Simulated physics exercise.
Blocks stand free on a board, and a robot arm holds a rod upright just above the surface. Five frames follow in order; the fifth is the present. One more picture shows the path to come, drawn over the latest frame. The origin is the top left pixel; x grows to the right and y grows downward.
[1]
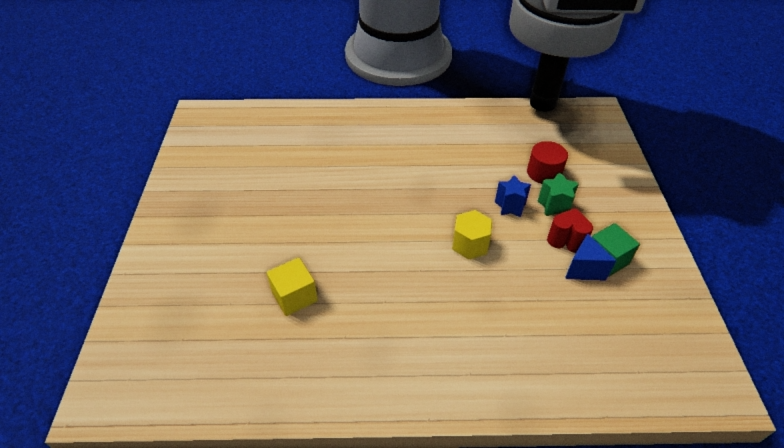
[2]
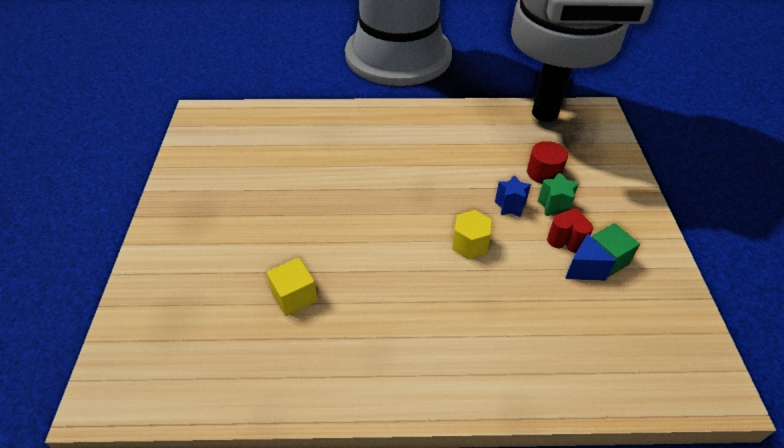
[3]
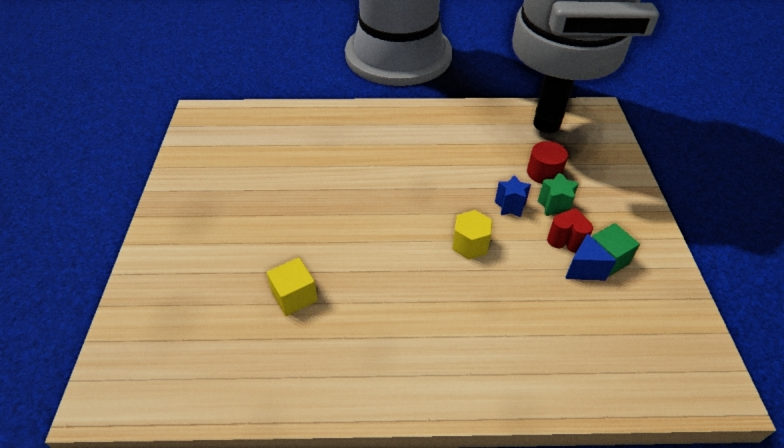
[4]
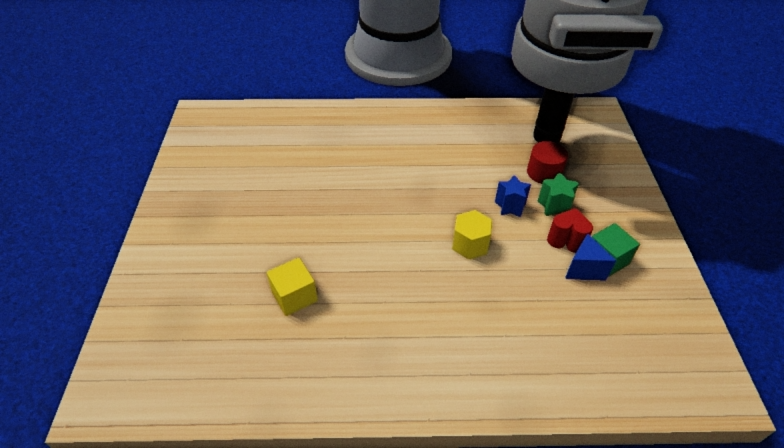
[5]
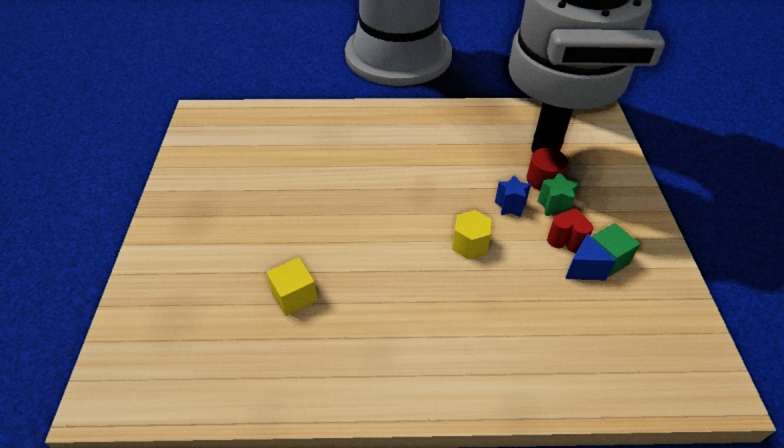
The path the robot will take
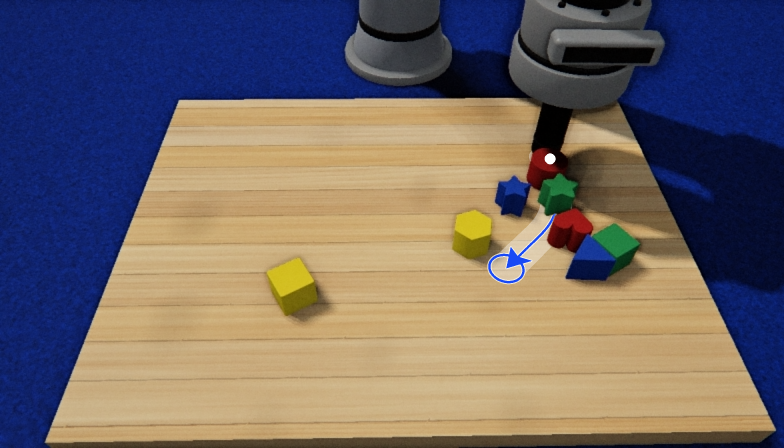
The clip opens on a wooden board scattered with yellow, red, blue and green blocks, a robot arm holding a dark rod near its far right edge. The rod moves steadily toward the viewer to the red round block, then nudges it slightly closer to the green star while the other blocks stay still.
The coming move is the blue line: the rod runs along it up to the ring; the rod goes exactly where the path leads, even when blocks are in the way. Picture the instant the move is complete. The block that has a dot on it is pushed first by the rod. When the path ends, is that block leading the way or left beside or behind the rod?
Left aside or behind.
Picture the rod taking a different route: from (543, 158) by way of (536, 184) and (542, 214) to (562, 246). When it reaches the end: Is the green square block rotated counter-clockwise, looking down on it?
I believe so.
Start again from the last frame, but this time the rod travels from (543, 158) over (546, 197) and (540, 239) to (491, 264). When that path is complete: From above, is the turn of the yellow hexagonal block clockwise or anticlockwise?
From the top: Clockwise.
Path on the board, from (543, 158) over (556, 196) and (542, 234) to (506, 268); the dot is on the red round block.
The first path, step by step. One third of the way, rod at (558, 189); red round block at (547, 195); green star block at (572, 215); red heart block at (579, 239), turned 25° clockwise.
Two thirds of the way, rod at (543, 228); blue star block at (511, 187), turned 35° clockwise; red round block at (512, 218); green star block at (557, 237), turned 50° anticlockwise; red heart block at (583, 256), turned 20° anticlockwise.
At the end, rod at (508, 262); yellow hexagonal block at (447, 224), turned 20° anticlockwise; blue star block at (511, 187), turned 35° clockwise; red round block at (486, 224); green star block at (548, 258), turned 100° anticlockwise; red heart block at (585, 260), turned 30° anticlockwise.
